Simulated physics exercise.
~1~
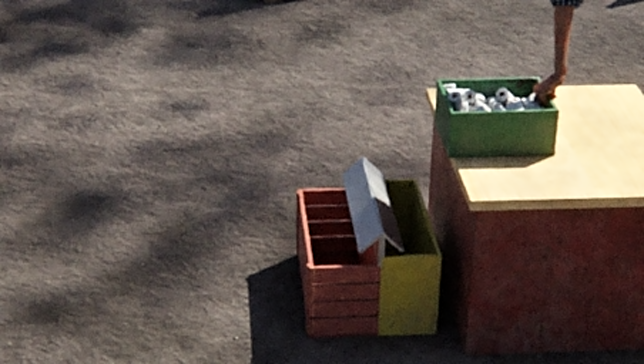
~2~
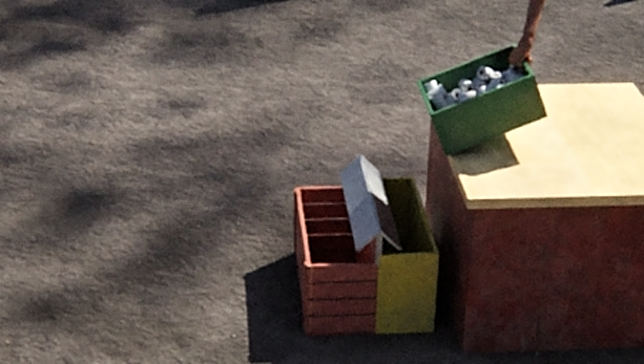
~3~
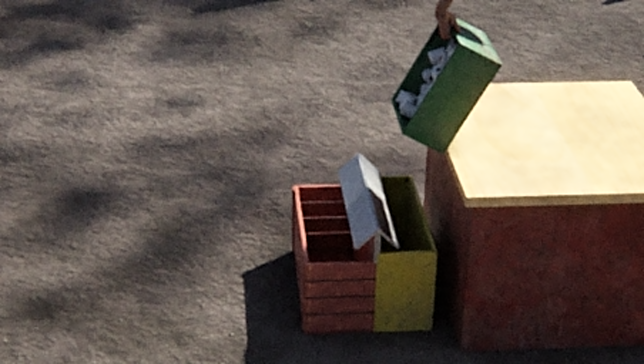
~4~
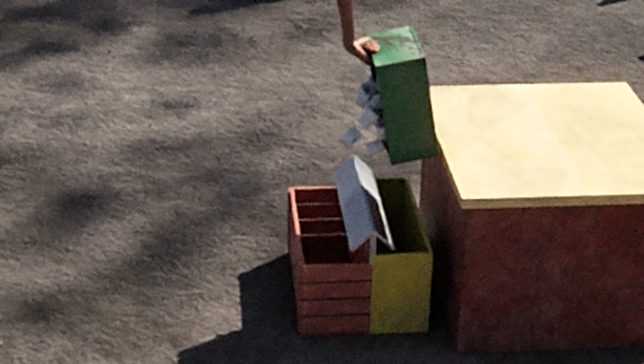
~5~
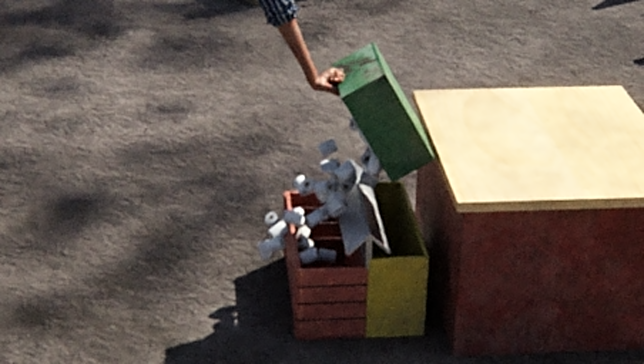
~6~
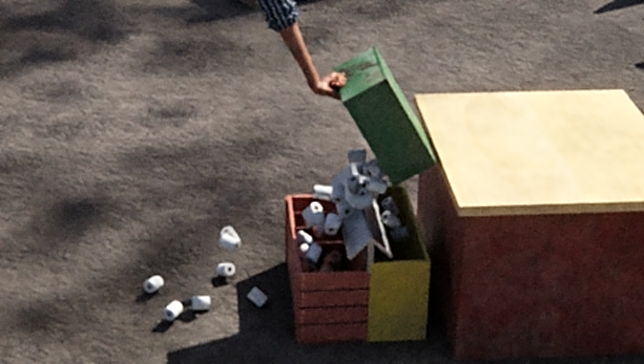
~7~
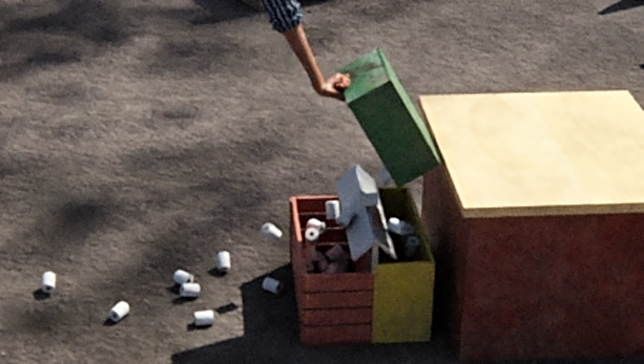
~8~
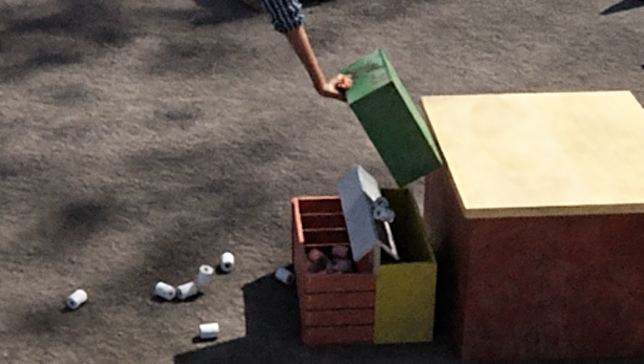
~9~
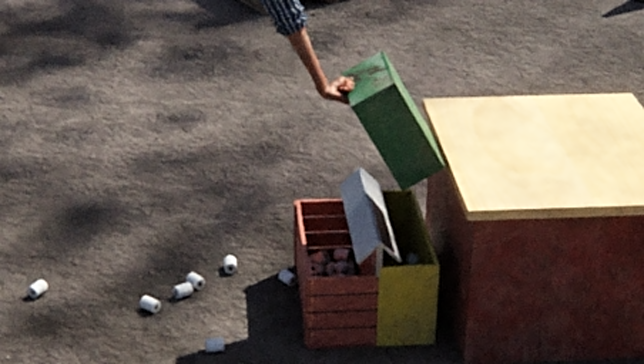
At first, a green box full of white paper rolls sits at the end of a bench, above a red box and a yellow tub with a steel ridge between them. A hand lifts and tips the green box to the left until its open side faces downward. The rolls begin to slide out, then pour in a cluster onto the ridge and into the red box. Some drop into the yellow tub, while several bounce out over the left side and scatter across the ground. At the end, the hand holds the green box still, with most rolls in the red box.
